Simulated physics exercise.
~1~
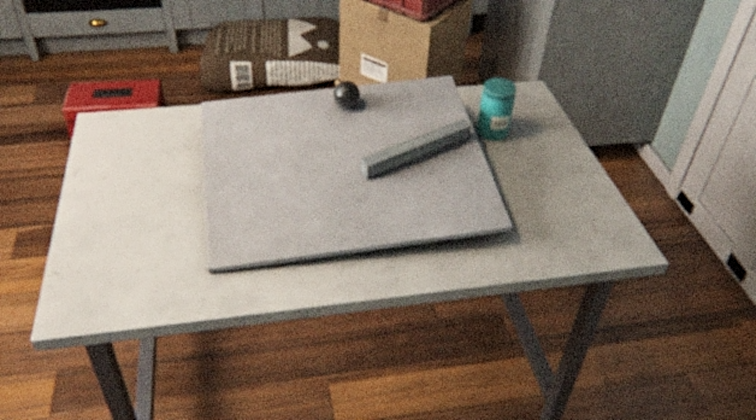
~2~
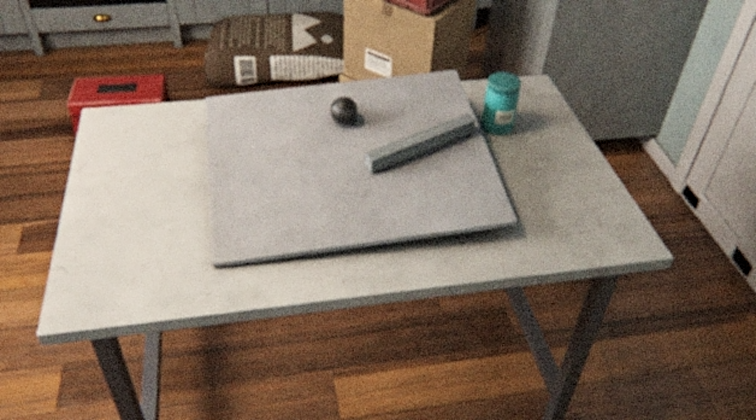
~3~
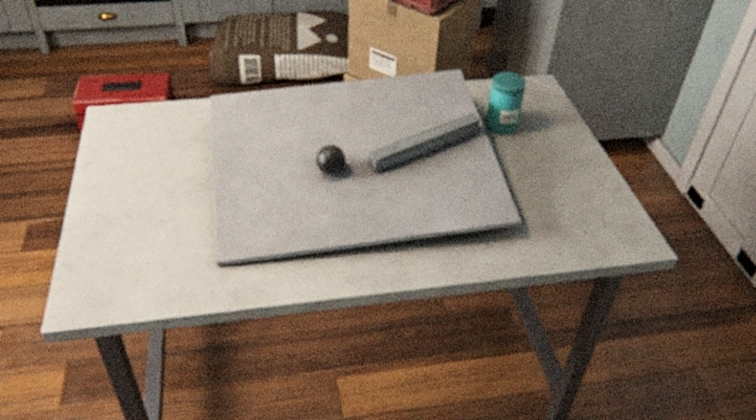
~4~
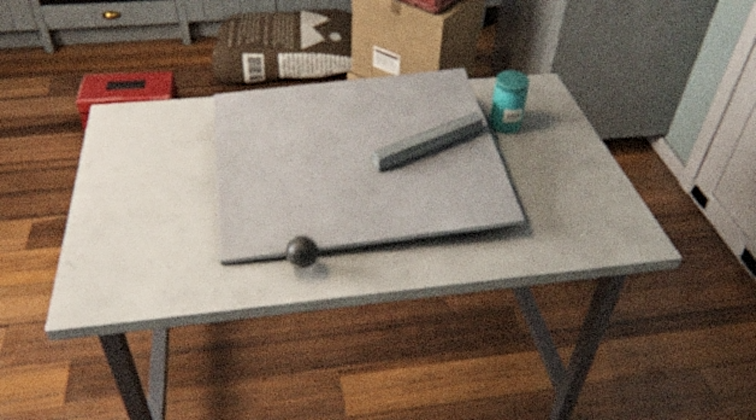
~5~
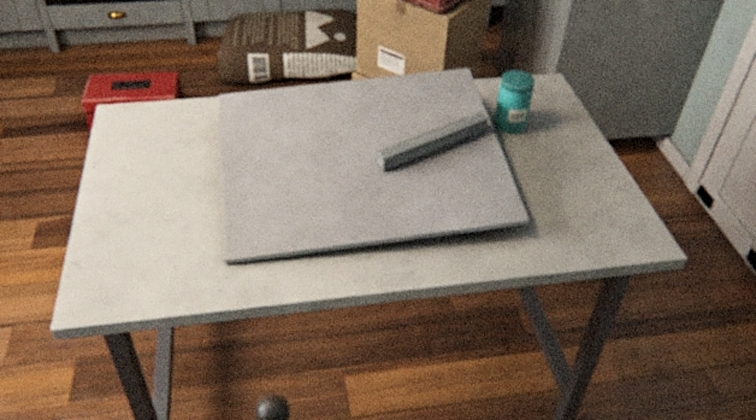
A black ball rolls down a tilted gray board on a table, passing left of a fixed block, crosses the near edge and drops toward the wooden floor in front, while the turquoise jar at the right stays where it is.
